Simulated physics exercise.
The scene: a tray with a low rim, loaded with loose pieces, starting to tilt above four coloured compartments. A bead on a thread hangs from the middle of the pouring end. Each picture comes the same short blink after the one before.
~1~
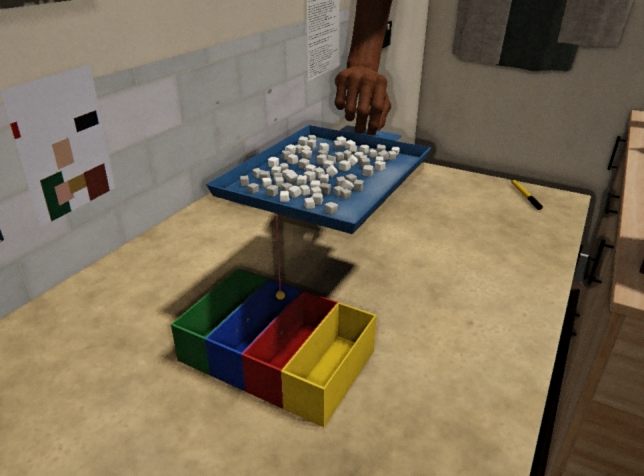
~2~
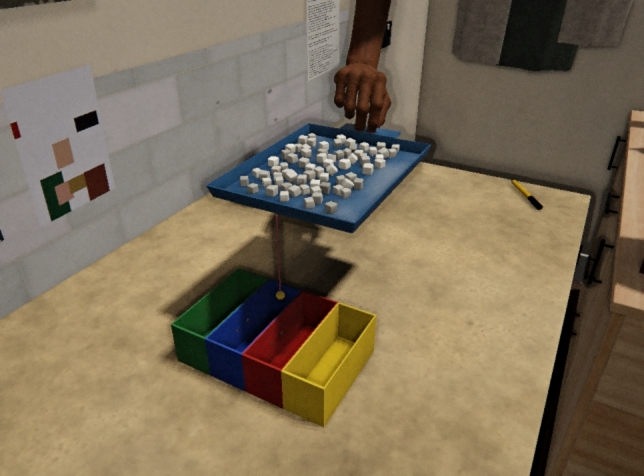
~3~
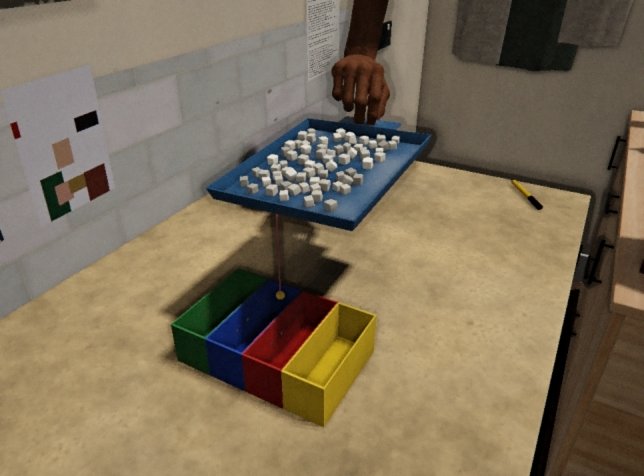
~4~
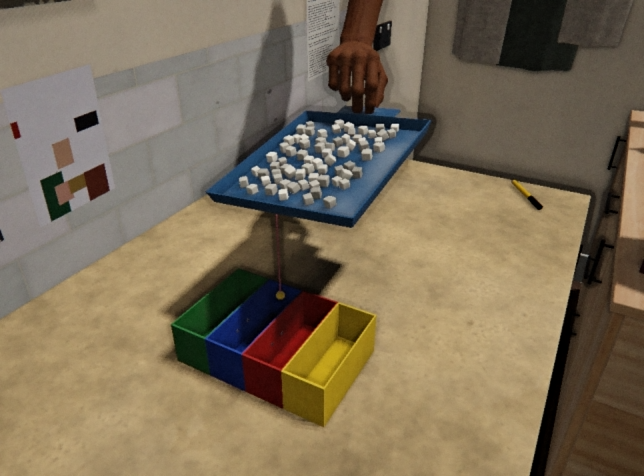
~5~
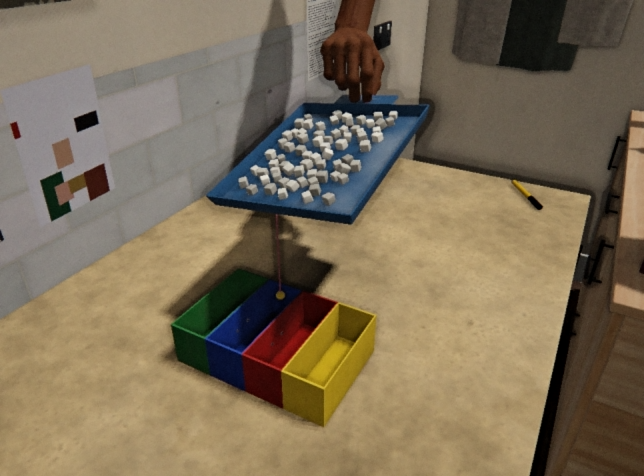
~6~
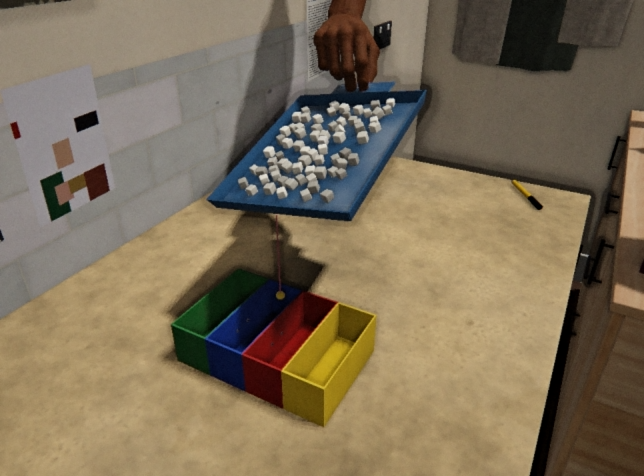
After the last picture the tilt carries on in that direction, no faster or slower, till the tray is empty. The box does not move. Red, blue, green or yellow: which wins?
It favours the green compartment.
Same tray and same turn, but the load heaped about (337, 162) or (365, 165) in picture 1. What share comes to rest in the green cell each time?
The first gives 70 %, the second 50 %.
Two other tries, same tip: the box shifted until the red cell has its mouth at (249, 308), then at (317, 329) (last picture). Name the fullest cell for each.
At the first place the cell in blue, at the second green.
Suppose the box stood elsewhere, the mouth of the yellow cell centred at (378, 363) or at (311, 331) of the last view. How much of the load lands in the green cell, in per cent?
About 10 and 50 per cent.
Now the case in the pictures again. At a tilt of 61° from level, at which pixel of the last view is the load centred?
At about (249, 171).
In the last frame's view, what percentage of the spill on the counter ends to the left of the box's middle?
Near 100 %.
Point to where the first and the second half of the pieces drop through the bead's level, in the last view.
The first part at (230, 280); the rest at (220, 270).
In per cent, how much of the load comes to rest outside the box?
Near 40 %.
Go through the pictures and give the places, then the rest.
Corners of the pouring end at (212, 184) and (353, 221), level; middle of the load at (329, 166), sugar cubes; bead on its thread at (280, 295); green cell at (191, 346); blue cell at (226, 361); red cell at (263, 378); yellow cell at (303, 395), in the first picture.
Corners of the pouring end at (212, 184) and (352, 220), level; middle of the load at (328, 164), in the second picture.
Corners of the pouring end at (211, 187) and (352, 218), tipped barely, lowest at the left corner; middle of the load at (328, 160), in the third picture.
Corners of the pouring end at (211, 190) and (350, 215), tipped a little, lowest at the left corner; middle of the load at (327, 154), in the fourth picture.
Corners of the pouring end at (211, 194) and (349, 212), tipped a little, lowest at the left corner; middle of the load at (327, 154), in the fifth picture.
Corners of the pouring end at (211, 197) and (347, 209), tipped clearly, lowest at the left corner; middle of the load at (323, 150); green cell at (191, 346); blue cell at (226, 361); red cell at (263, 378); yellow cell at (303, 395), in the sixth picture.
Soon, tray tipped steeply; nearly all on the tray; a stray few falling or outside the box.
A while on, tray tipped right over; most on the tray; a small part in the green cell; a small part falling or outside the box.
Towards the end, tray tipped past a quarter turn; about half in the green cell; a small part in the blue cell; about a third falling or outside the box.
Finally, tray tipped past a quarter turn; about half in the green cell; a small part in the blue cell; none in the yellow cell; none in the red cell; about a third outside the box.
